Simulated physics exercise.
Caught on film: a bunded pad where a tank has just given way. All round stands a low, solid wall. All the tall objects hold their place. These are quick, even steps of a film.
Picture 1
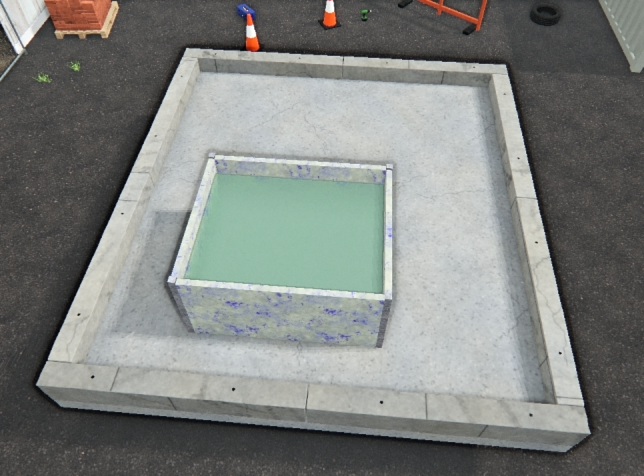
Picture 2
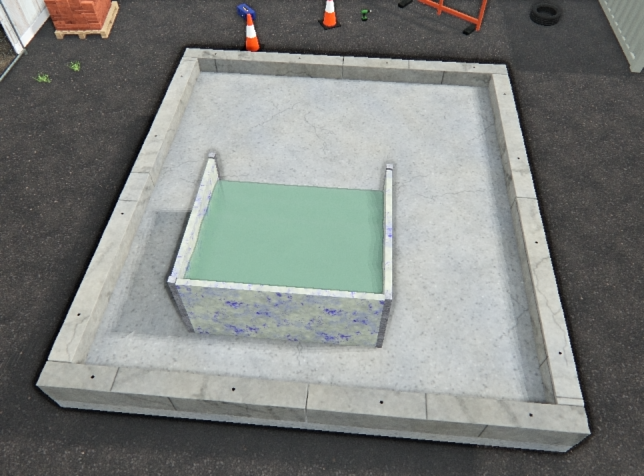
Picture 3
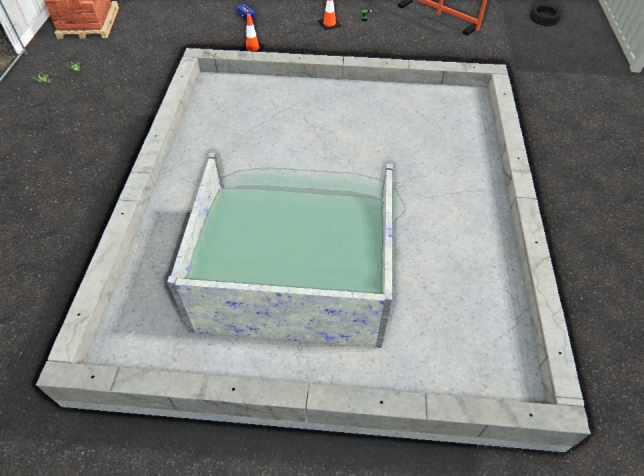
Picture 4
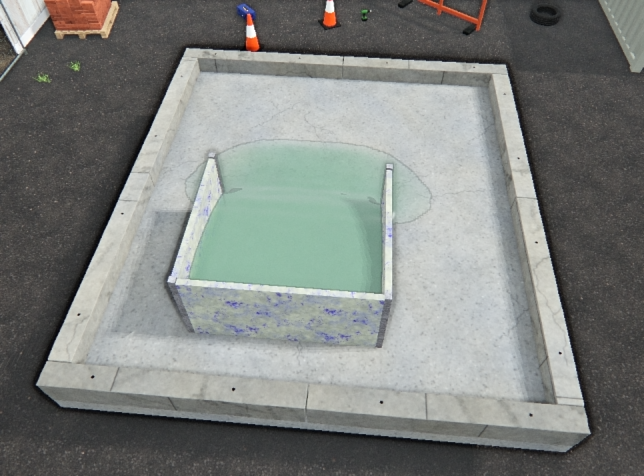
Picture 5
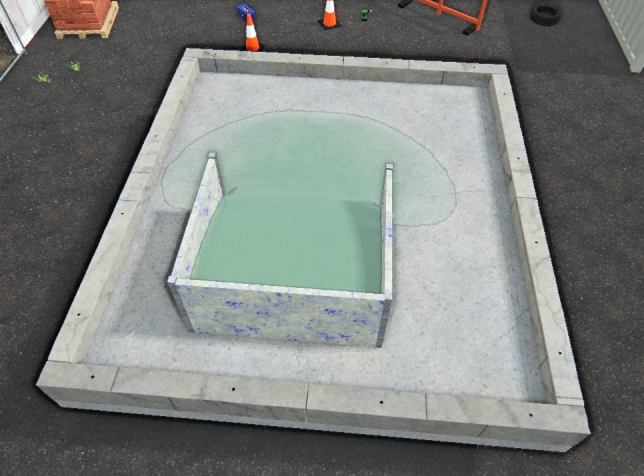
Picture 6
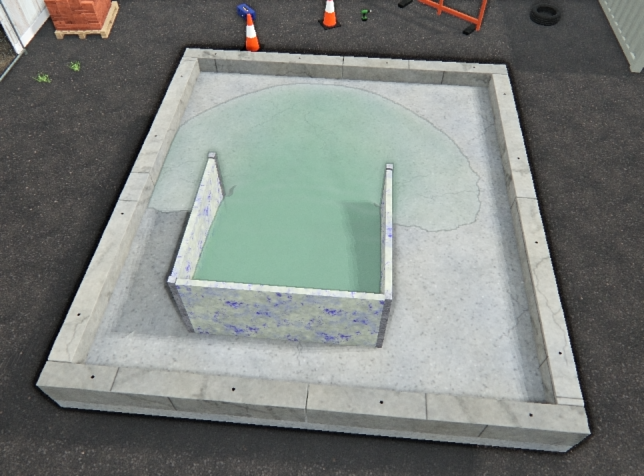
A square tank of still, pale green water stands on a light concrete pad ringed by a low, solid wall, seen from high above at an angle by a camera that stays fixed. Around it lie dark tarmac, stacked reddish bricks at upper left, and orange cones and a tyre along the top. The tank's far side disappears, and water pours through the gap, fanning outward in a thinning, rounded sheet.
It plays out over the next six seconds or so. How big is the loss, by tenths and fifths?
Over the wall goes from a tenth to a fifth.
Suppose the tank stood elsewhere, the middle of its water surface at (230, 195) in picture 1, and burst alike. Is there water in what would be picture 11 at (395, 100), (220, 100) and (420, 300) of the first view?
One after the other: Covered, covered, not flooded.
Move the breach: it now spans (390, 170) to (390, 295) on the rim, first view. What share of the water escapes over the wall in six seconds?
Some 24 per cent.
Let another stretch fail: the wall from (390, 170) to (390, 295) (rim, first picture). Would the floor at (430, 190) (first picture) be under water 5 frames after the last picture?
There: Under water.
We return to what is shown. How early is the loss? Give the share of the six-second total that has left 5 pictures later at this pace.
Some 10 per cent.
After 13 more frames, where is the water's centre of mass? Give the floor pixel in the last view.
At about (321, 139).
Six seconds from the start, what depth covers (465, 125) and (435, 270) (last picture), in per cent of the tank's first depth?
Roughly 14 and 6 per cent, in turn.
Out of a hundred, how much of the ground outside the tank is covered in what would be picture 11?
Roughly 65 per cent.
A moment on, water covers 55 % of the floor; the low wall has let 0 % over.
Next, water covers 55 % of the floor; the low wall has let 1 % over.
Then, water covers 55 % of the floor; the low wall has let 11 % over.
Later, water covers 70 % of the floor; the low wall has let 13 % over.
In the end, water covers 85 % of the floor; the low wall has let 13 % over.
